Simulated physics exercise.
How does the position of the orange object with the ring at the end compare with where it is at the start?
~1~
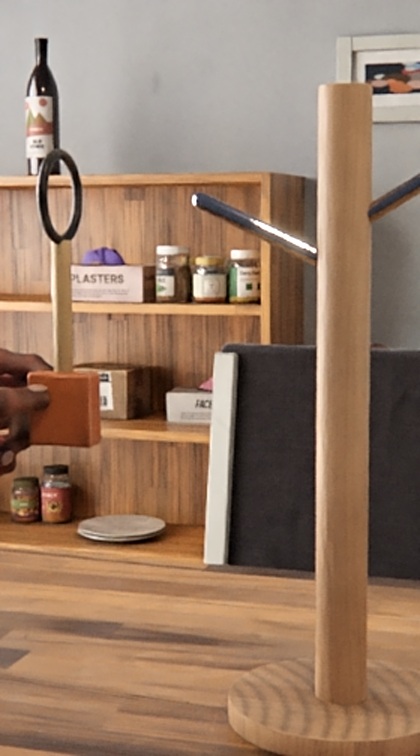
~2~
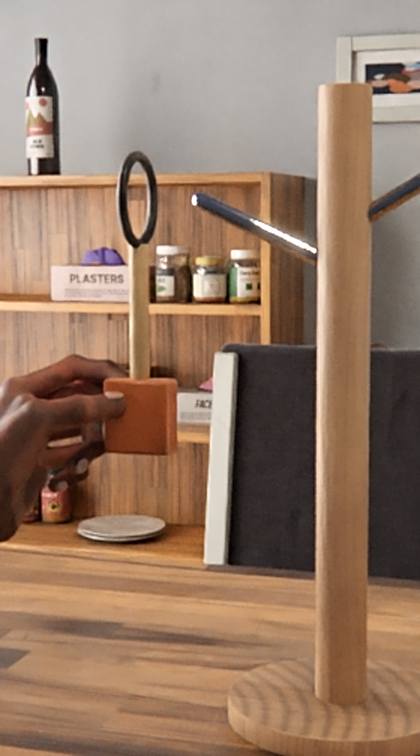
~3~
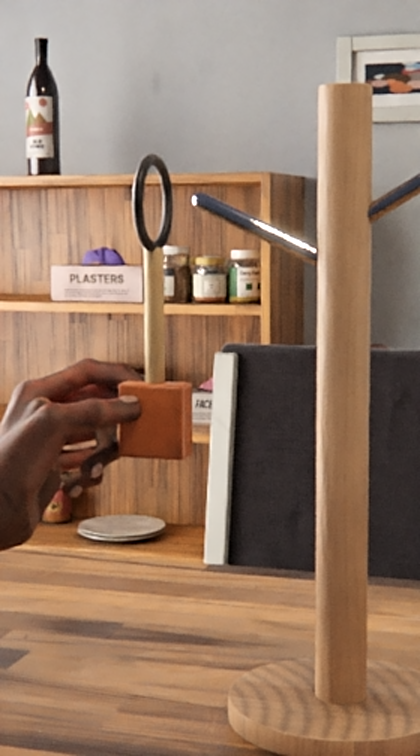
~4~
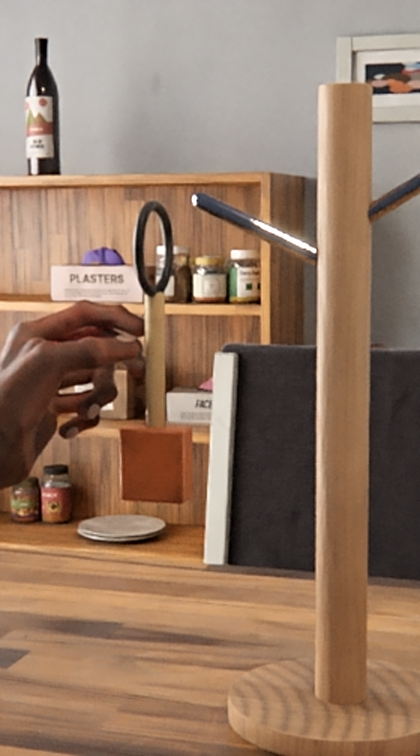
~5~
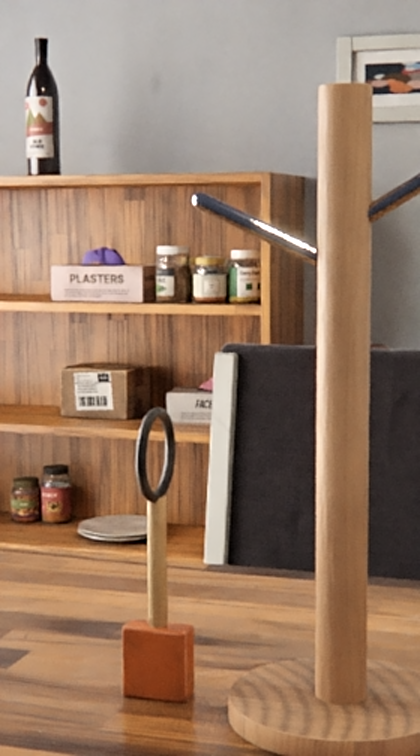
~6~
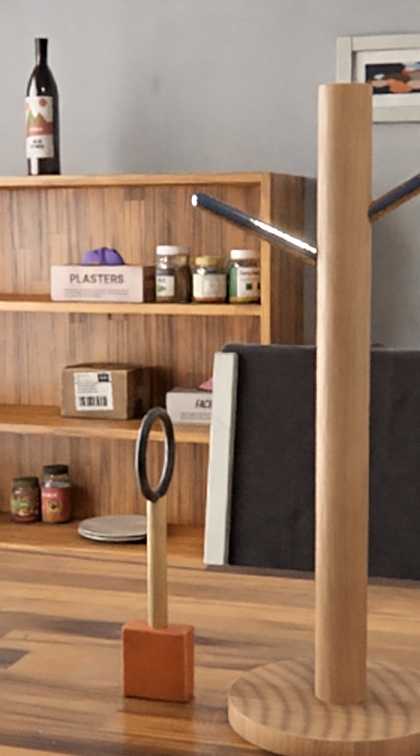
At the start it is held up in the air by a hand at the left, in front of the shelves. At the end it is lower and farther right, standing on the table just left of the wooden stand's base.
